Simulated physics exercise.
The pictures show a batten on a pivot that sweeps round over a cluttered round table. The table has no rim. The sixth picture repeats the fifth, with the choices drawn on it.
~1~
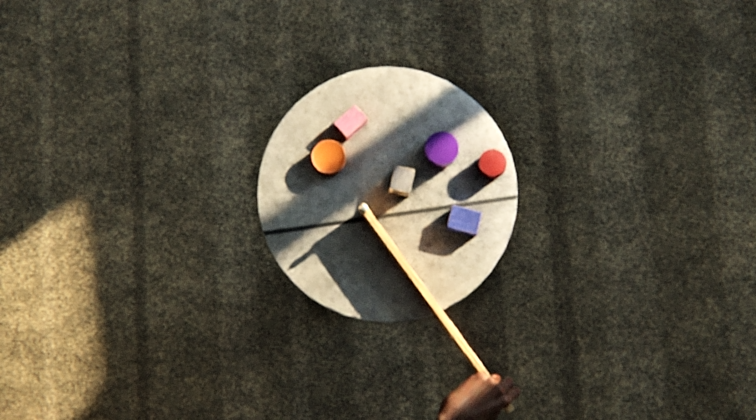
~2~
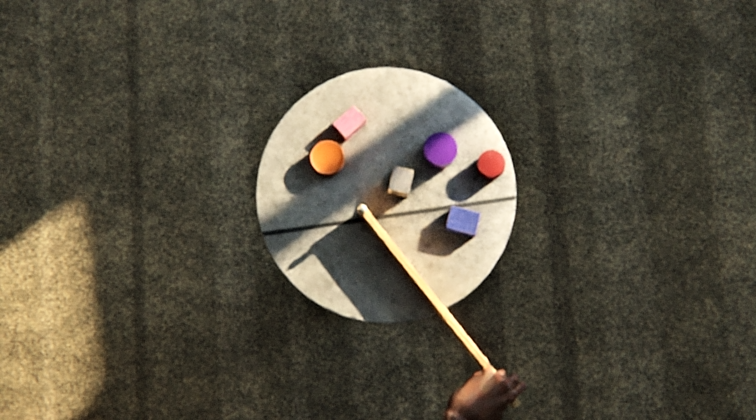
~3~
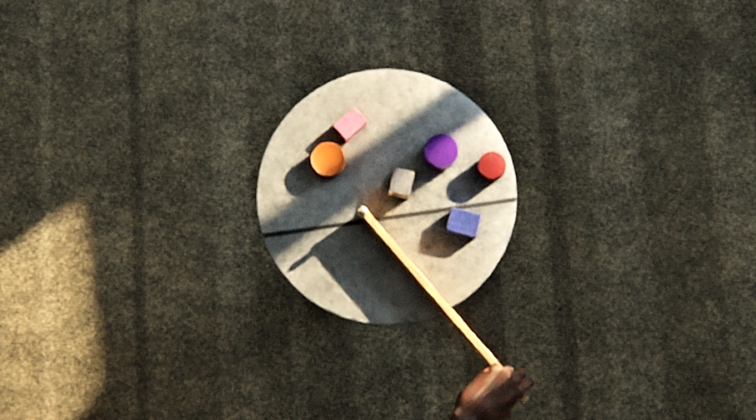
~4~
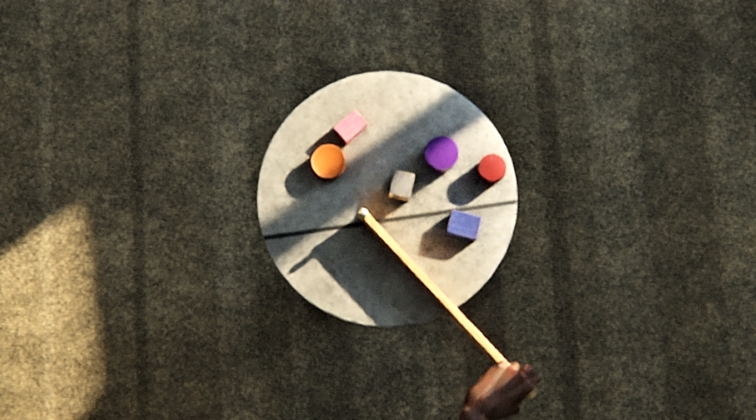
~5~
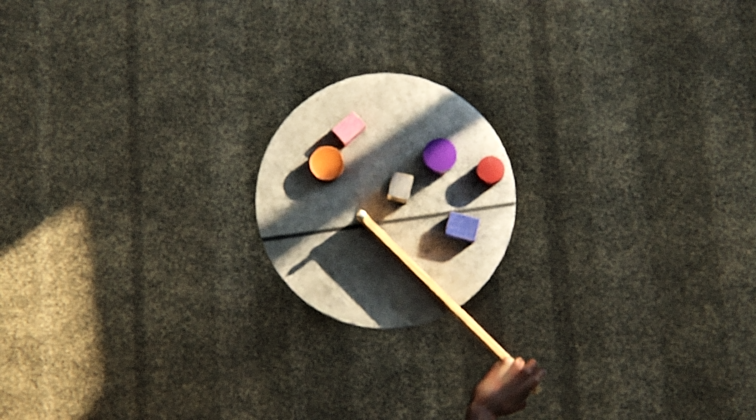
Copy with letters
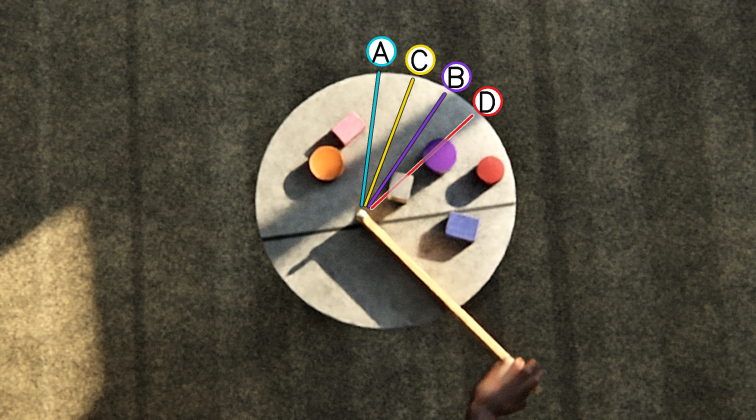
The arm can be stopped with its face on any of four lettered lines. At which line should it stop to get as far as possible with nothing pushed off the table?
B.
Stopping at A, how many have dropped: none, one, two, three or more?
One.
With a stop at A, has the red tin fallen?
Yes.
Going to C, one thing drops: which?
The red tin goes over.
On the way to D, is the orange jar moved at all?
No.
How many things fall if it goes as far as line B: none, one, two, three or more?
By then, none.
On the marked copy, A at (370, 138); B at (407, 150); C at (389, 142); D at (423, 161).
With B. Early on, arm (445, 228); blue block (463, 218); red tin (490, 171).
Further on, arm (435, 177); red tin (478, 137); purple pot (429, 134).
At the end, arm (408, 149); red tin (433, 85); purple pot (395, 98); nothing has fallen.
As for the rest, A drops the red tin; C drops the red tin; D is safe but short.
